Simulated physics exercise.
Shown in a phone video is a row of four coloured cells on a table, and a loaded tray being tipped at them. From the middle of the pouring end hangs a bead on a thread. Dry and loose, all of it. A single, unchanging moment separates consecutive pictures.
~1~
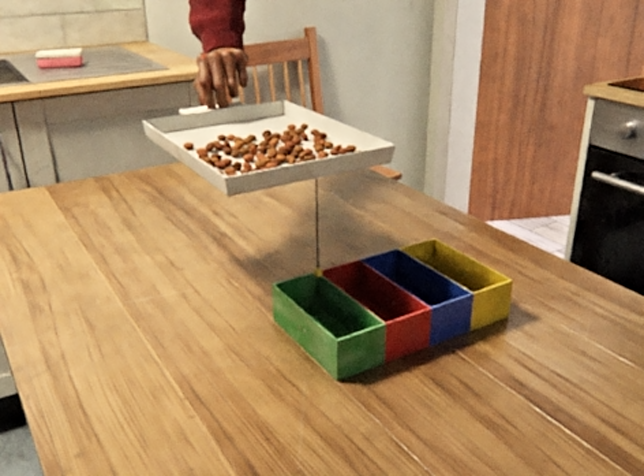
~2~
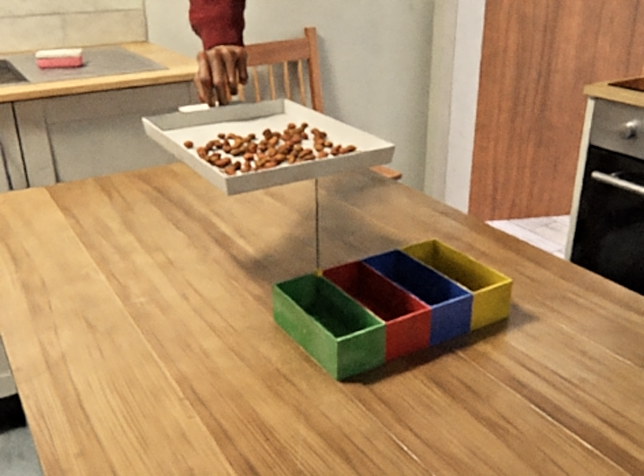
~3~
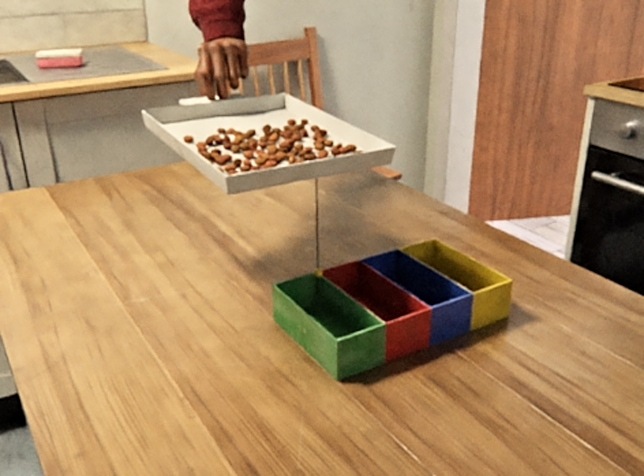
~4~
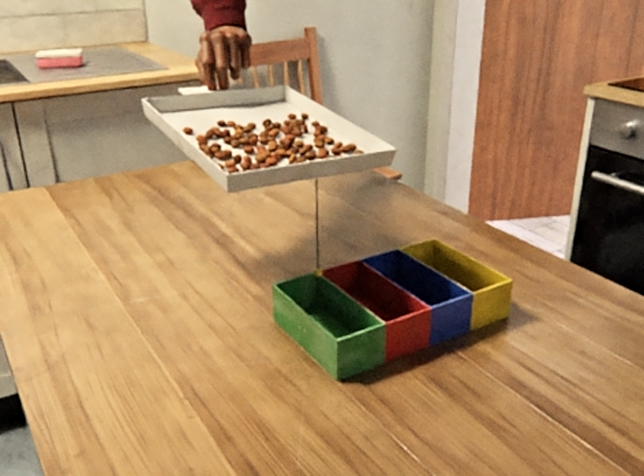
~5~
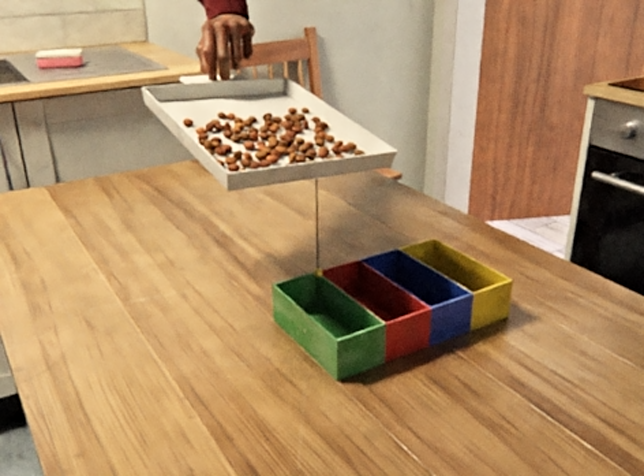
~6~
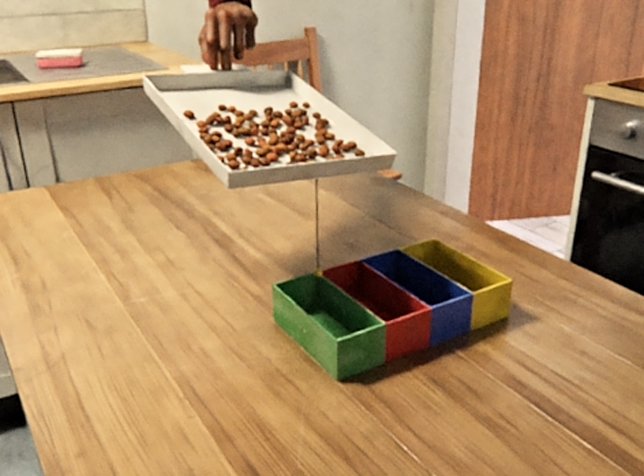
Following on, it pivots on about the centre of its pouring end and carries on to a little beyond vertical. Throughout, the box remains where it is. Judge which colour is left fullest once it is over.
Blue is left fullest.
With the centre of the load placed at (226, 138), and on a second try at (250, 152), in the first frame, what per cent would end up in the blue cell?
It's 40 percent the first time and 40 percent the second.
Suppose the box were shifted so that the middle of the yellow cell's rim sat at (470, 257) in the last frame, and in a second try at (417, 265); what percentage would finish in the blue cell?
About 20 per cent, then about 60 per cent.
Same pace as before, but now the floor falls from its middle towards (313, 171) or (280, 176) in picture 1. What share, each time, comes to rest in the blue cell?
The share is 30 per cent in the first and 0 per cent in the second.
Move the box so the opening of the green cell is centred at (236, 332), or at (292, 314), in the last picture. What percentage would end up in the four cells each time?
The first comes to 60 percent and the second to 100 percent.
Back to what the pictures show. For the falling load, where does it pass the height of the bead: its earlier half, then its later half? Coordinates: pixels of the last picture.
About (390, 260) to begin with, then about (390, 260).
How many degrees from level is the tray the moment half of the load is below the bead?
Tilt: Around 105 degrees.
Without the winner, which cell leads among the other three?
It's the cell in red.
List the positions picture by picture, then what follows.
The first frame shows corners of the pouring end at (227, 176) and (392, 145), level; middle of the load at (273, 152), bits of dog kibble; bead on its thread at (318, 273); green cell at (361, 348); red cell at (408, 331); blue cell at (451, 316); yellow cell at (491, 302).
The second frame shows corners of the pouring end at (227, 176) and (392, 145), level; middle of the load at (273, 151).
The third frame shows corners of the pouring end at (228, 175) and (392, 146), tipped barely, lowest at the right corner; middle of the load at (273, 149).
The fourth frame shows corners of the pouring end at (228, 173) and (393, 148), tipped a little, lowest at the right corner; middle of the load at (273, 145).
The fifth frame shows corners of the pouring end at (229, 172) and (394, 150), tipped a little, lowest at the right corner; middle of the load at (273, 141).
The sixth frame shows corners of the pouring end at (230, 170) and (394, 152), tipped a little, lowest at the right corner; middle of the load at (274, 137); green cell at (361, 348); red cell at (408, 331); blue cell at (451, 316); yellow cell at (491, 302).
Soon after the last picture, tray tipped steeply; all on the tray.
A little later, tray tipped right over; most on the tray; a stray few in the blue cell; a stray few in the red cell; a small part falling or outside the box.
Later still, tray tipped past a quarter turn; about two thirds in the blue cell; about a third in the red cell; a small part in the green cell.
At rest, tray tipped past a quarter turn; about two thirds in the blue cell; about a third in the red cell; a small part in the green cell; none in the yellow cell.
